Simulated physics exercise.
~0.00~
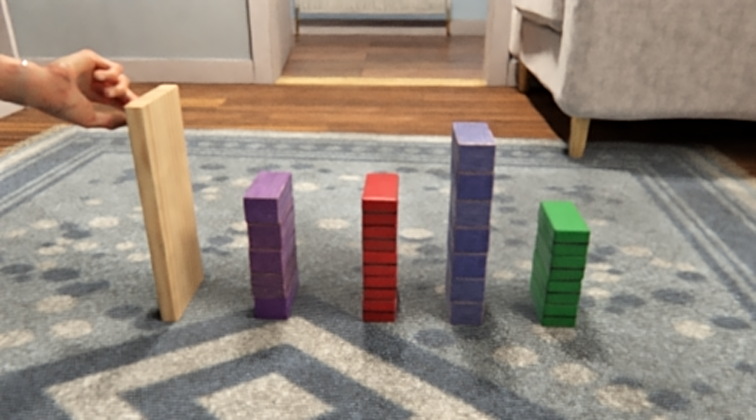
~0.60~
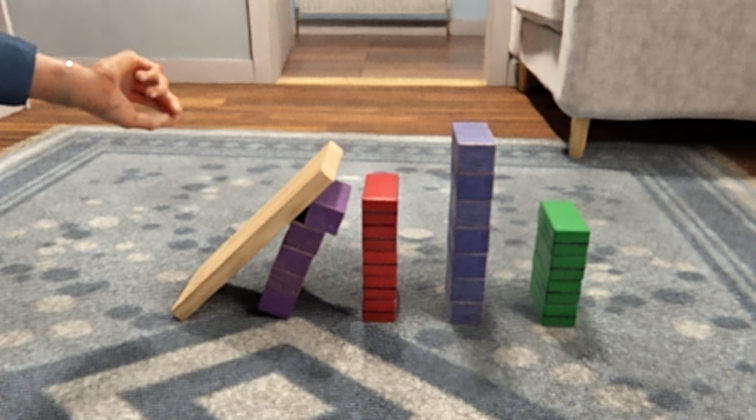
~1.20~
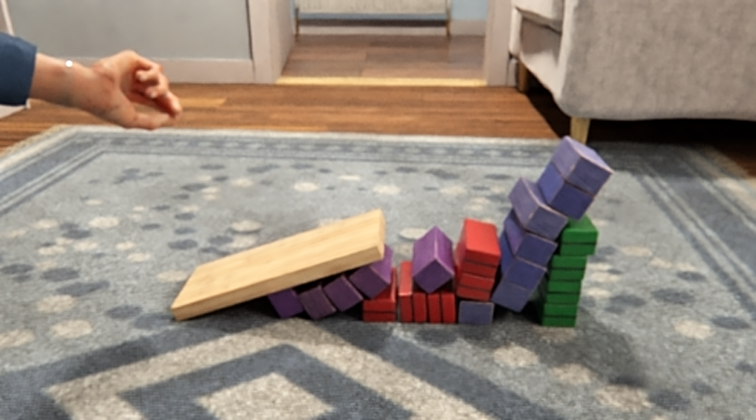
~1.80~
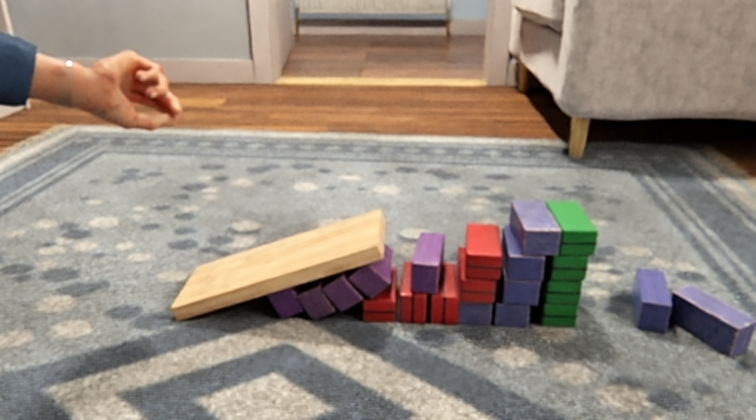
The clip opens on a patterned rug where a tall wooden board stands upright at the left of a row of purple, red, blue and green block stacks, with a hand at its top. The board tips to the right and leans into the purple stack, which tilts toward the red one as the hand stays back. The purple and red stacks then collapse, and the tall blue stack leans over the green one. Two blue blocks end up on the rug to the right, while the green stack still stands and the board rests slanted on fallen purple blocks.
